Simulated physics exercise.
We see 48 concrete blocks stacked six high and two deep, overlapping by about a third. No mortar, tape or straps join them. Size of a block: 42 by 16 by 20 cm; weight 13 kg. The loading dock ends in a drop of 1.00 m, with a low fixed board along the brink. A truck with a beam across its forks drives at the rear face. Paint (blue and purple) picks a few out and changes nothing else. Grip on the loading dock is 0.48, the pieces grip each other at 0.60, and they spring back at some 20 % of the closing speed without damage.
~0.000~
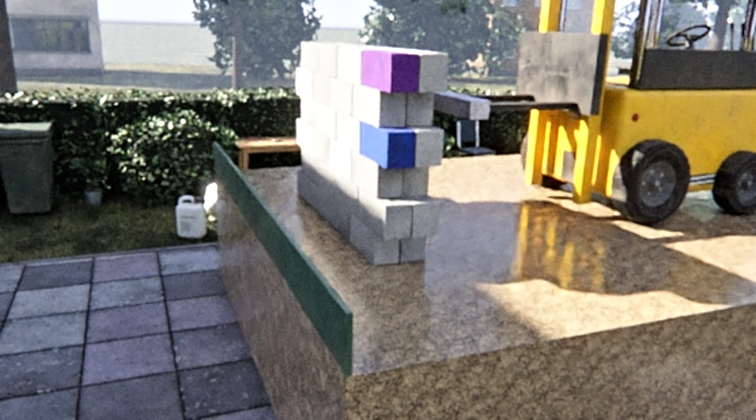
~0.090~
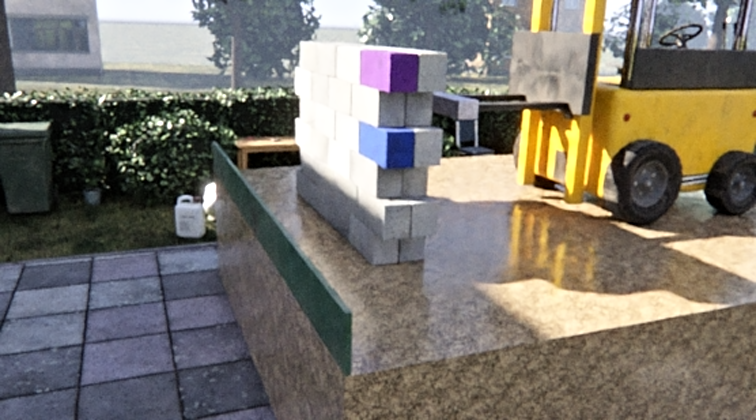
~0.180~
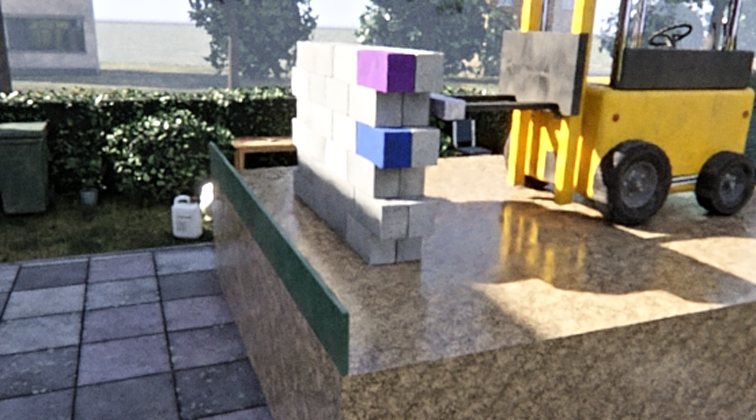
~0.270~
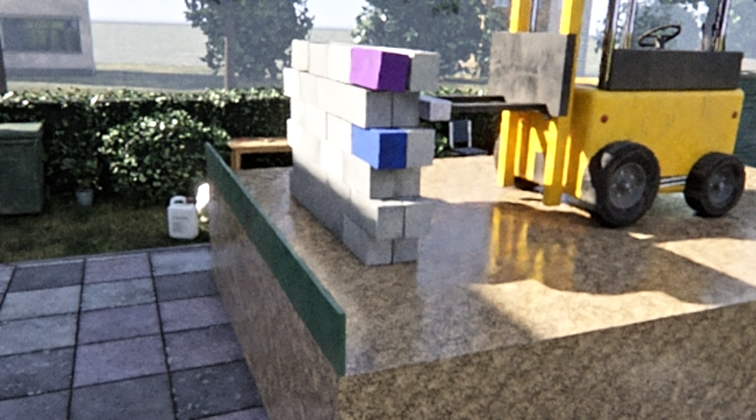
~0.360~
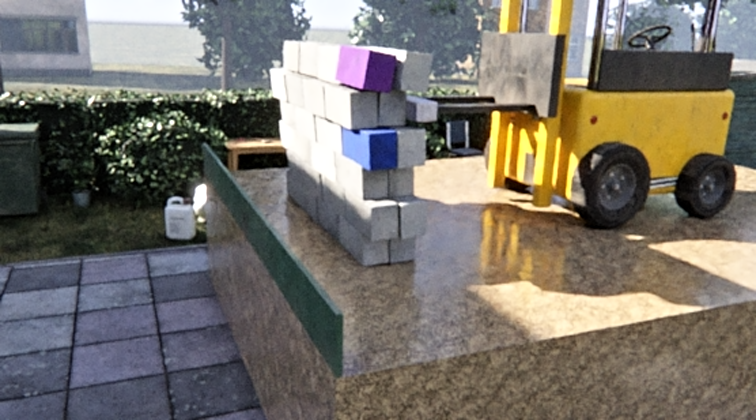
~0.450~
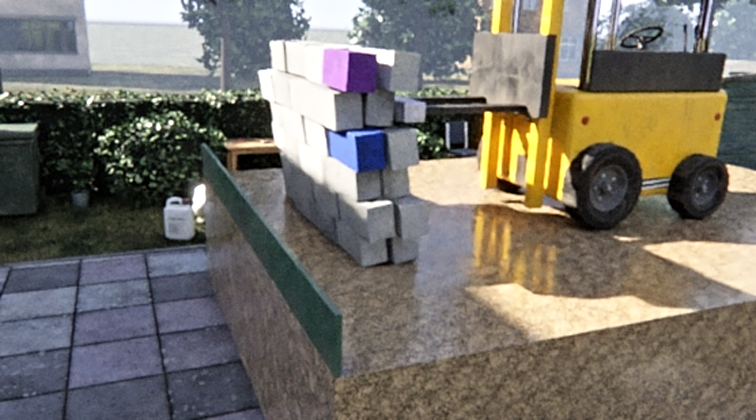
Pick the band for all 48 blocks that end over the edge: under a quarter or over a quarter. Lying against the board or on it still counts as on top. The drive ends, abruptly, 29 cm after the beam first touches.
Ending over the edge: Over a quarter.
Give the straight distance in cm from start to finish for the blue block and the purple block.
Moved: Blue 210, purple 330.
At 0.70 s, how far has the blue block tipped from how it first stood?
Roughly 30°.
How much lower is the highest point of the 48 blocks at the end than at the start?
Some 45 cm lower.
Around 0.70 s, none of the 48 blocks over the edge, 47 disturbed; blue block tipped 30°, 7 cm lower; purple block tipped 7°, 8 cm lower.
Around 1.20 s, 13 of the 48 blocks over the edge; blue block on its side; purple block tipped 32°, 1.61 m lower.
Finally (2.6 s), 19 of the 48 blocks over the edge; purple block upside down; blue block on its side. That is 40 per cent.
